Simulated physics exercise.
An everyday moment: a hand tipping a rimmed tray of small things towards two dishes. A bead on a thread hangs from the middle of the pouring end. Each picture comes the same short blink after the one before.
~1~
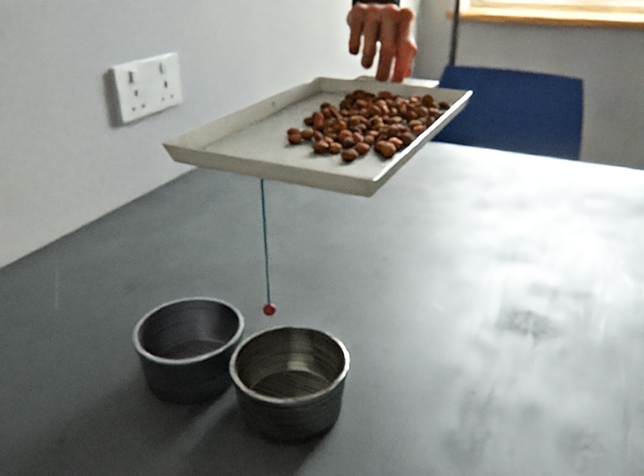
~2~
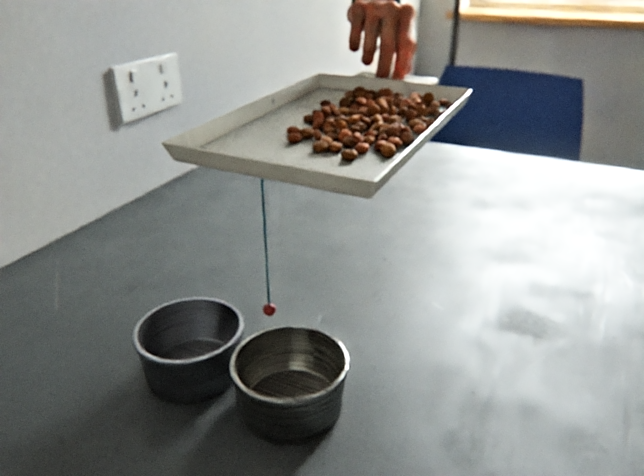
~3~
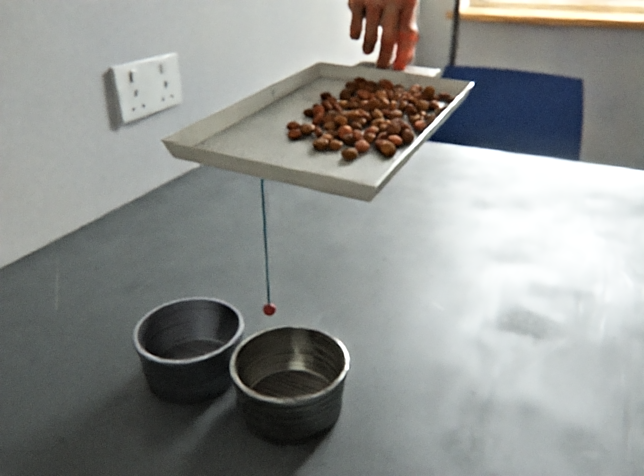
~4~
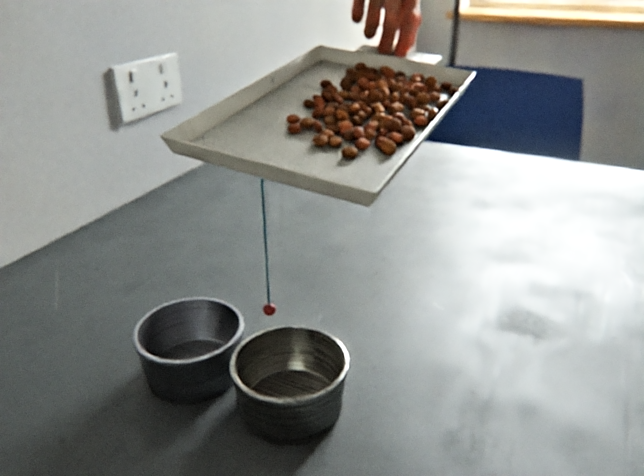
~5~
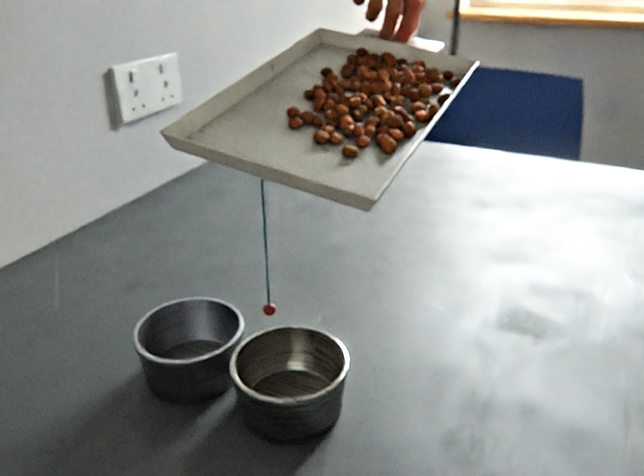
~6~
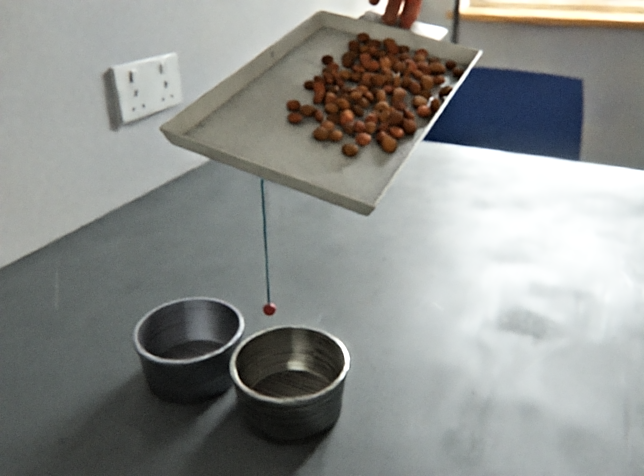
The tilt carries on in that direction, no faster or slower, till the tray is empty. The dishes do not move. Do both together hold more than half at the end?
Together they catch only the smaller part.
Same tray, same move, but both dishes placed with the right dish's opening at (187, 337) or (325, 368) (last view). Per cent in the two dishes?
The first gives 0 %, the second 60 %.
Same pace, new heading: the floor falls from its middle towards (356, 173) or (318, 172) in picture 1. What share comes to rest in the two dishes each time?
In turn 30 and 50 in a hundred.
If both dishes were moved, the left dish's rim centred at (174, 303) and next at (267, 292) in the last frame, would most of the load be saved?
One: Under half. Two: Not half.
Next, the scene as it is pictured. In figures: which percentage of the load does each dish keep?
For the left dish some 0 %, for the right dish some 20 %.
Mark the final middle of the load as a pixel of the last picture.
Around (371, 415).
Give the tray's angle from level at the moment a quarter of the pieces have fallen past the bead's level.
Roughly 70°.
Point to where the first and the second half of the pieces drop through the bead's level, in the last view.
First near (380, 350), later near (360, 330).
Soon, tray tipped steeply; most on the tray; a stray few outside both; about a quarter in the air.
A while on, tray tipped past a quarter turn; a stray few on the tray; about a quarter in the right dish; most outside both; a small part in the air.
Towards the end, tray tipped past a quarter turn; about a quarter in the right dish; most outside both.
Finally, tray tipped past a quarter turn; about a quarter in the right dish; none in the left dish; most outside both.
